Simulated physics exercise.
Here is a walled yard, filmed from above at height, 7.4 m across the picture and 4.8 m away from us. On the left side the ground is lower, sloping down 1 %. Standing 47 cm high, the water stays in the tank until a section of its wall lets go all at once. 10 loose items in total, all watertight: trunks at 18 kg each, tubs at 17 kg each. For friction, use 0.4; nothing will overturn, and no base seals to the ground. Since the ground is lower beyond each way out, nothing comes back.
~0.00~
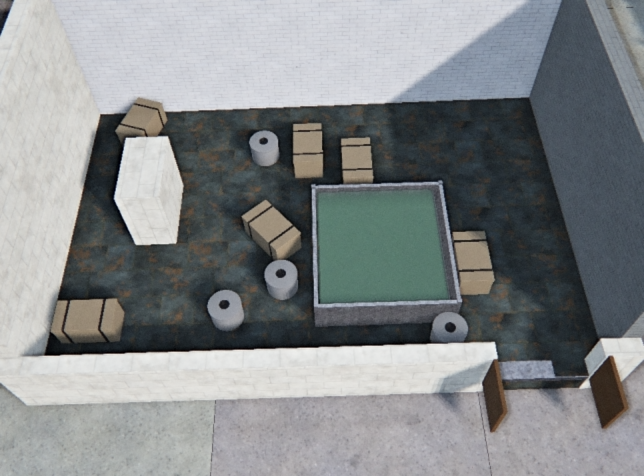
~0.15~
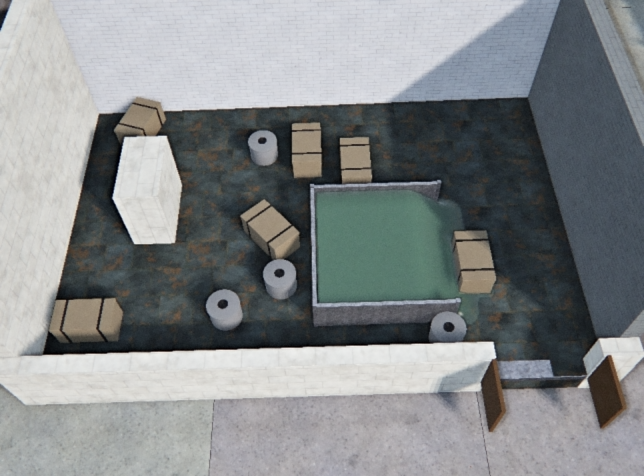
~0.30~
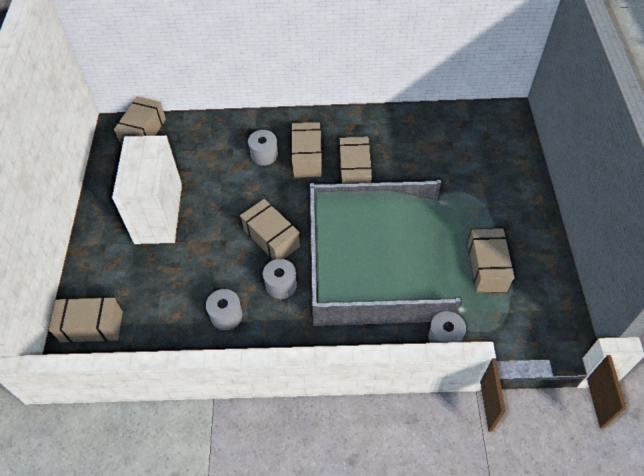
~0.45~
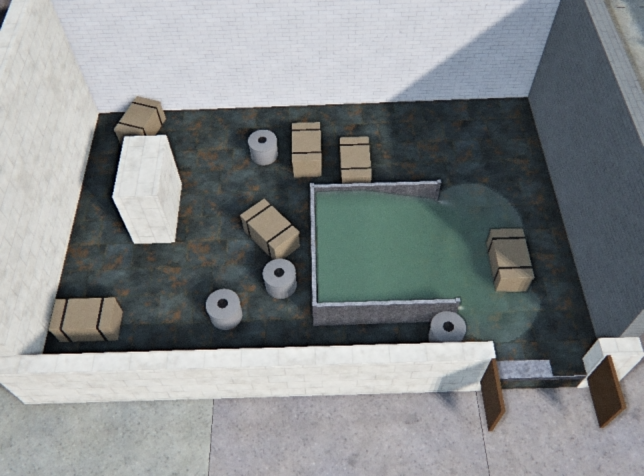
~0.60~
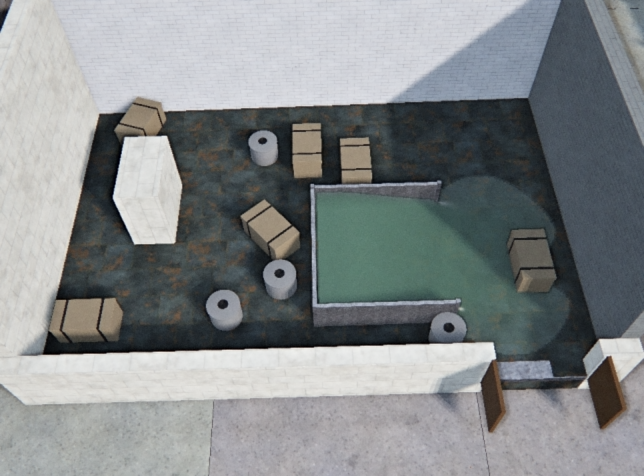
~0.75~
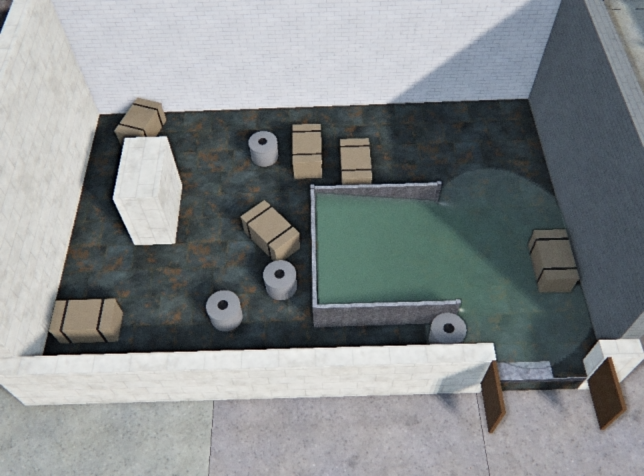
Green water spreading rightward from an open-sided tank across a walled yard, pushing one strapped box toward the right wall.
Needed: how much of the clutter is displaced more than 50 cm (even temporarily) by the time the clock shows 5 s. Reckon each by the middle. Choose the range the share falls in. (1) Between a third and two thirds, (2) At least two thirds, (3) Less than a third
Less than a third.
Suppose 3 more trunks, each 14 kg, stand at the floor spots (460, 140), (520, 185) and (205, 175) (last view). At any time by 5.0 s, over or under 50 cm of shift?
Order as listed: Beyond half a metre / beyond half a metre / inside half a metre.
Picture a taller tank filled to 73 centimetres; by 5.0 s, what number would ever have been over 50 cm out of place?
I count 4 of them in that case.
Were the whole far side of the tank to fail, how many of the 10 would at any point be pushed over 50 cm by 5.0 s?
4.
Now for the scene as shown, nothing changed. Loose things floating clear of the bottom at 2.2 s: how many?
Just then, the number is 1.
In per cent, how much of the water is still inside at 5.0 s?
Around 78 per cent of the water is still in there.
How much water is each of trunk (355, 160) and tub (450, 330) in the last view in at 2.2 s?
About 0 and 1 cm.
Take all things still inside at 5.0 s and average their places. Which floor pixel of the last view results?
I'd put it close to (263, 231) in the last view.
After 1.1 s 1 of 10 are over 50 cm from their spots; 1 afloat.
After 2.2 s 1 of 10 are over 50 cm from their spots; 1 afloat.
After 3.5 s 1 of 10 are over 50 cm from their spots; 1 afloat.
After 5.0 s 1 of 10 are over 50 cm from their spots, and 1 have been at some point; 0 afloat.
